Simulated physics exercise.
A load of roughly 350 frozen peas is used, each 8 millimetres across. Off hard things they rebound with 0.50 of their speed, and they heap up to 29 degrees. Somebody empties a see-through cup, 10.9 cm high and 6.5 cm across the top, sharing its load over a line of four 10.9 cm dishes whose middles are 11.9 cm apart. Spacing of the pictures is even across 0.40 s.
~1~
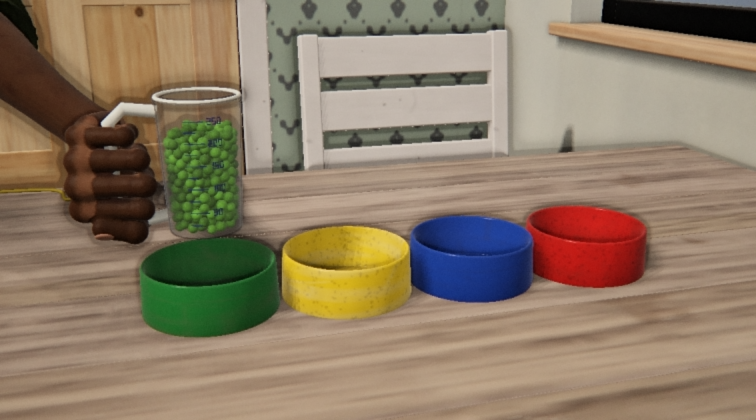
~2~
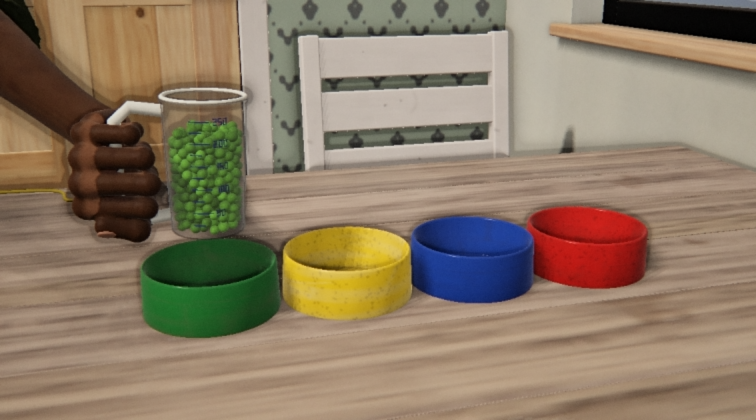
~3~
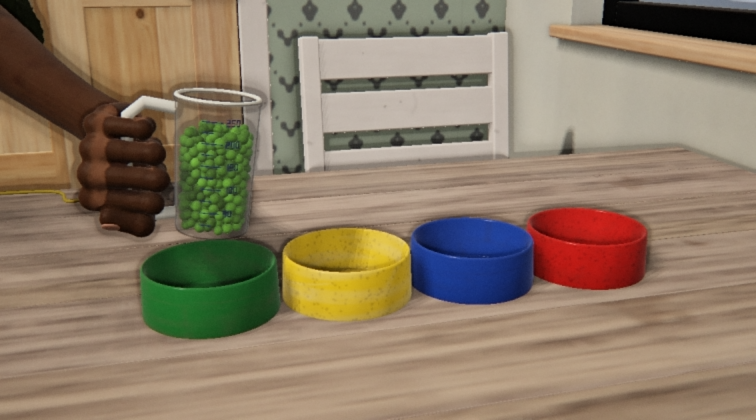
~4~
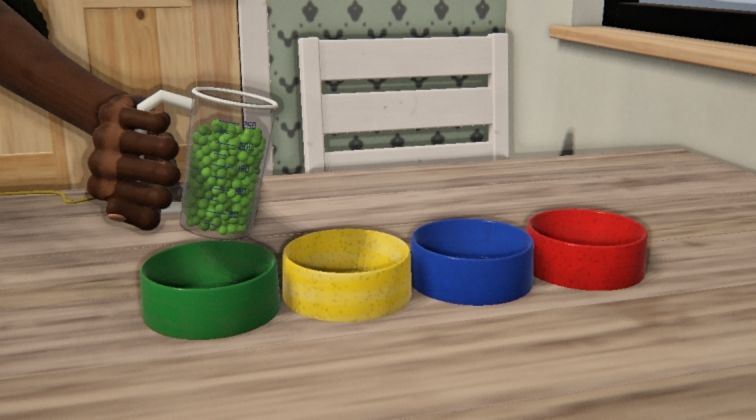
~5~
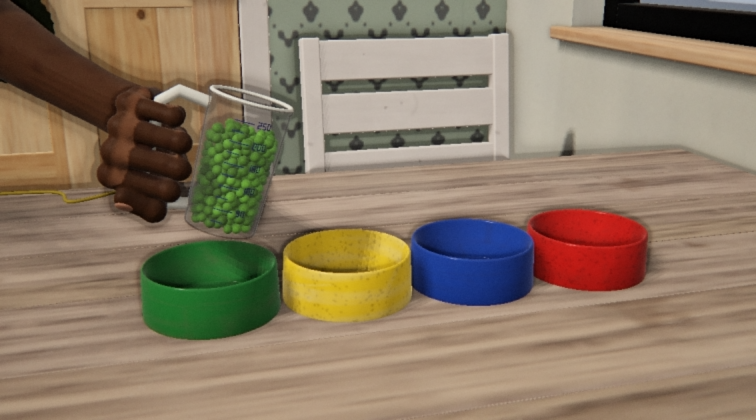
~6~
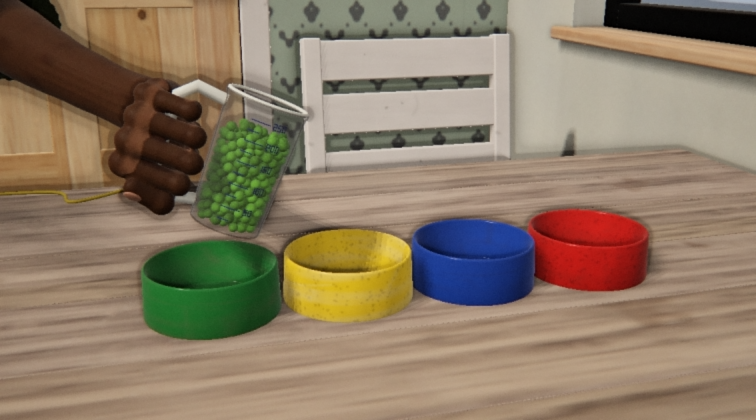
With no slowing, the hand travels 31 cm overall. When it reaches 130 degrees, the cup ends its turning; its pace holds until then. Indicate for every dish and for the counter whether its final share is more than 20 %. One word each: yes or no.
Red: No; blue: Yes; green: No; yellow: No; counter: No.
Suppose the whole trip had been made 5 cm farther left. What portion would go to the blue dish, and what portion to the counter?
Shares - blue 90 / counter 0.
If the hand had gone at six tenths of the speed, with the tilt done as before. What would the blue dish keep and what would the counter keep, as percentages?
In that case: Blue 30, and counter 30.
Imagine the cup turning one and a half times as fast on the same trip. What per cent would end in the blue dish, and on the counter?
I'd expect blue to end at 80 and the counter at 20.
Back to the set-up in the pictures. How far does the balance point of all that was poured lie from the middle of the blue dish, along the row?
I'd put it near 1 cm to the right of the dish's middle.
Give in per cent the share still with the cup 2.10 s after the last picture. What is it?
That would be some 0 per cent.
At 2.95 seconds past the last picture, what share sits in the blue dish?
So far, roughly 100 per cent.
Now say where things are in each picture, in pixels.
The first picture shows cup at (202, 163), tilt 0 degrees, lip at (239, 94), moved 0.0 cm; middle of the pieces at (206, 179); green dish at (209, 261); yellow dish at (346, 248); blue dish at (471, 236); red dish at (586, 224).
The second picture shows cup at (206, 163), tilt 2 degrees, lip at (245, 96), moved 0.3 cm; middle of the pieces at (210, 180).
The third picture shows cup at (215, 164), tilt 6 degrees, lip at (260, 100), moved 1.0 cm; middle of the pieces at (217, 180).
The fourth picture shows cup at (226, 164), tilt 12 degrees, lip at (276, 105), moved 1.8 cm; middle of the pieces at (226, 181).
The fifth picture shows cup at (236, 163), tilt 17 degrees, lip at (291, 109), moved 2.6 cm; middle of the pieces at (235, 180).
The sixth picture shows cup at (247, 163), tilt 22 degrees, lip at (306, 114), moved 3.4 cm; middle of the pieces at (244, 179); green dish at (211, 264); yellow dish at (348, 251); blue dish at (473, 239); red dish at (588, 228).
Then, 1.26 s after the last picture, tilt 105 degrees; cup holds 90 %, blue 10 %.
Then, 2.10 s after the last picture, tilt 130 degrees; cup holds 0 %, blue 100 %.
Then, 2.95 s after the last picture, tilt 130 degrees; cup holds 0 %, blue 100 %.
In the end, red 0 %, blue 100 %, green 0 %, yellow 0 %, counter 0 %.
